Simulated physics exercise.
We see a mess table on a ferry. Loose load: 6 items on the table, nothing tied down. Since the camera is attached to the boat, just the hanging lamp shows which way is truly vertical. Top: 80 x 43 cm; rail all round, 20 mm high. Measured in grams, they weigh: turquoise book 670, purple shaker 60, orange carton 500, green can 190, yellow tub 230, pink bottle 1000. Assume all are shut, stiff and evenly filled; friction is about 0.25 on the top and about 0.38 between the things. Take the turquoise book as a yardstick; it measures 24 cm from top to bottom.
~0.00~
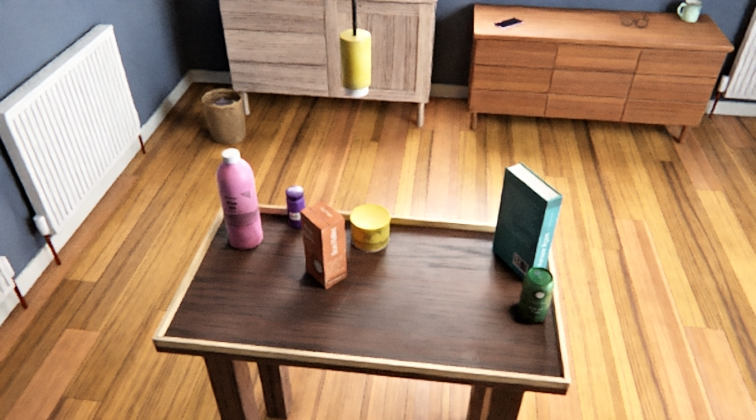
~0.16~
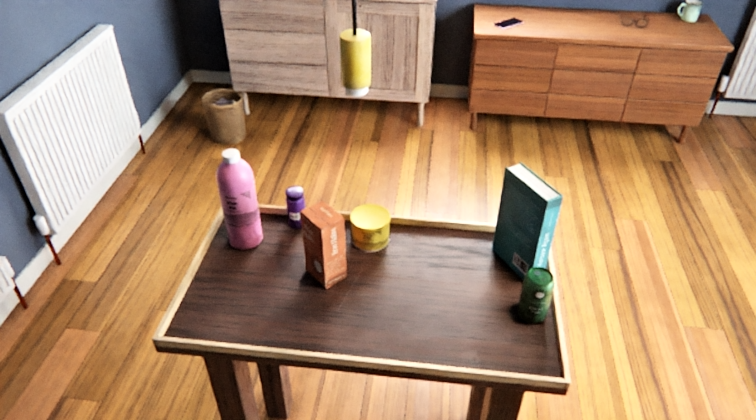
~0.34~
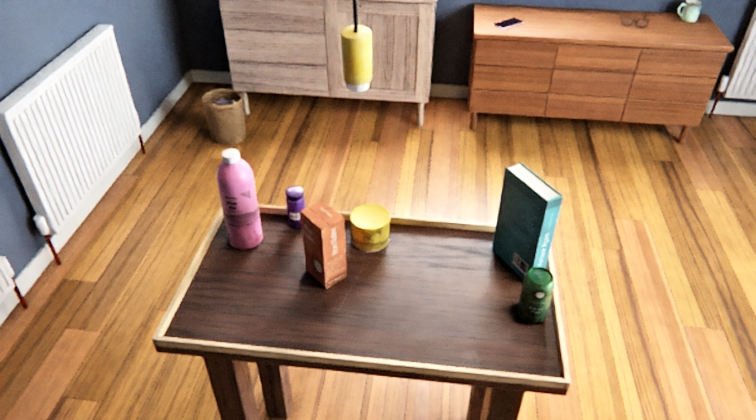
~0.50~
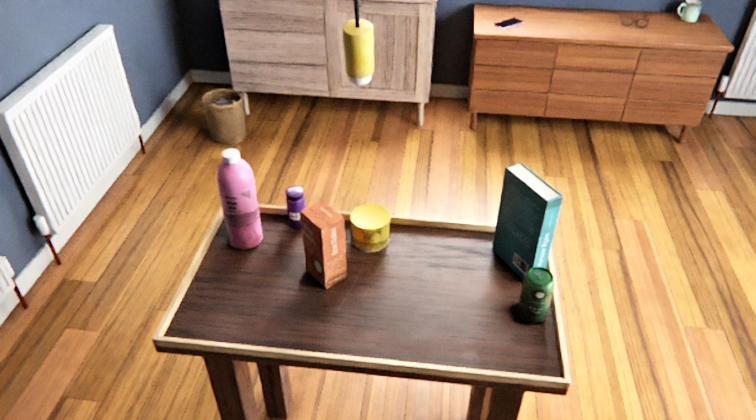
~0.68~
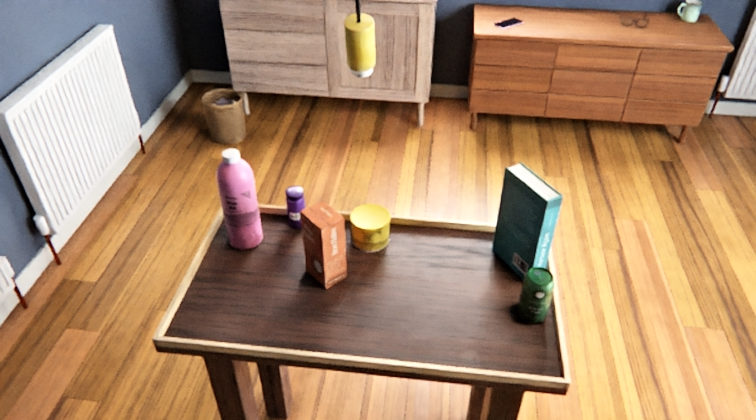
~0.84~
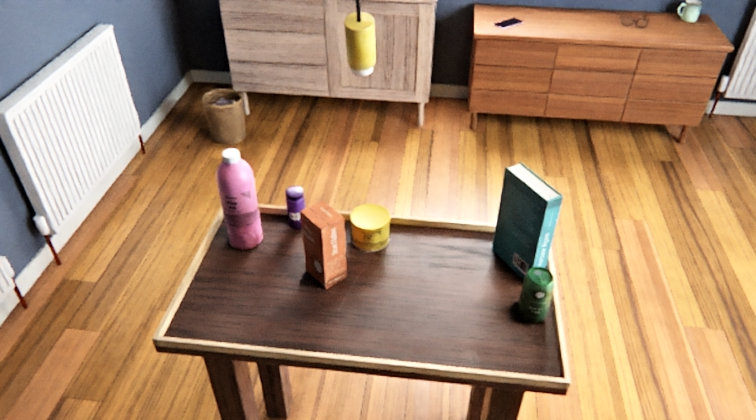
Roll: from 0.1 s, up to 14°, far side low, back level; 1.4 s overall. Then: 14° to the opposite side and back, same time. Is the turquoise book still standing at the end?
Yes.
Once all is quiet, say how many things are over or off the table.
Tally: 0.
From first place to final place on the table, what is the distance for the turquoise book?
Net shift near 0 cm.
After 1.24 s, boat heeled 4°, far side down.
After 1.94 s, boat heeled 10°, near side down.
After 3.04 s, boat level.
At rest (3.4 s), all 6 in place, give or take 5 cm. In the last view, turquoise book near (525, 225).
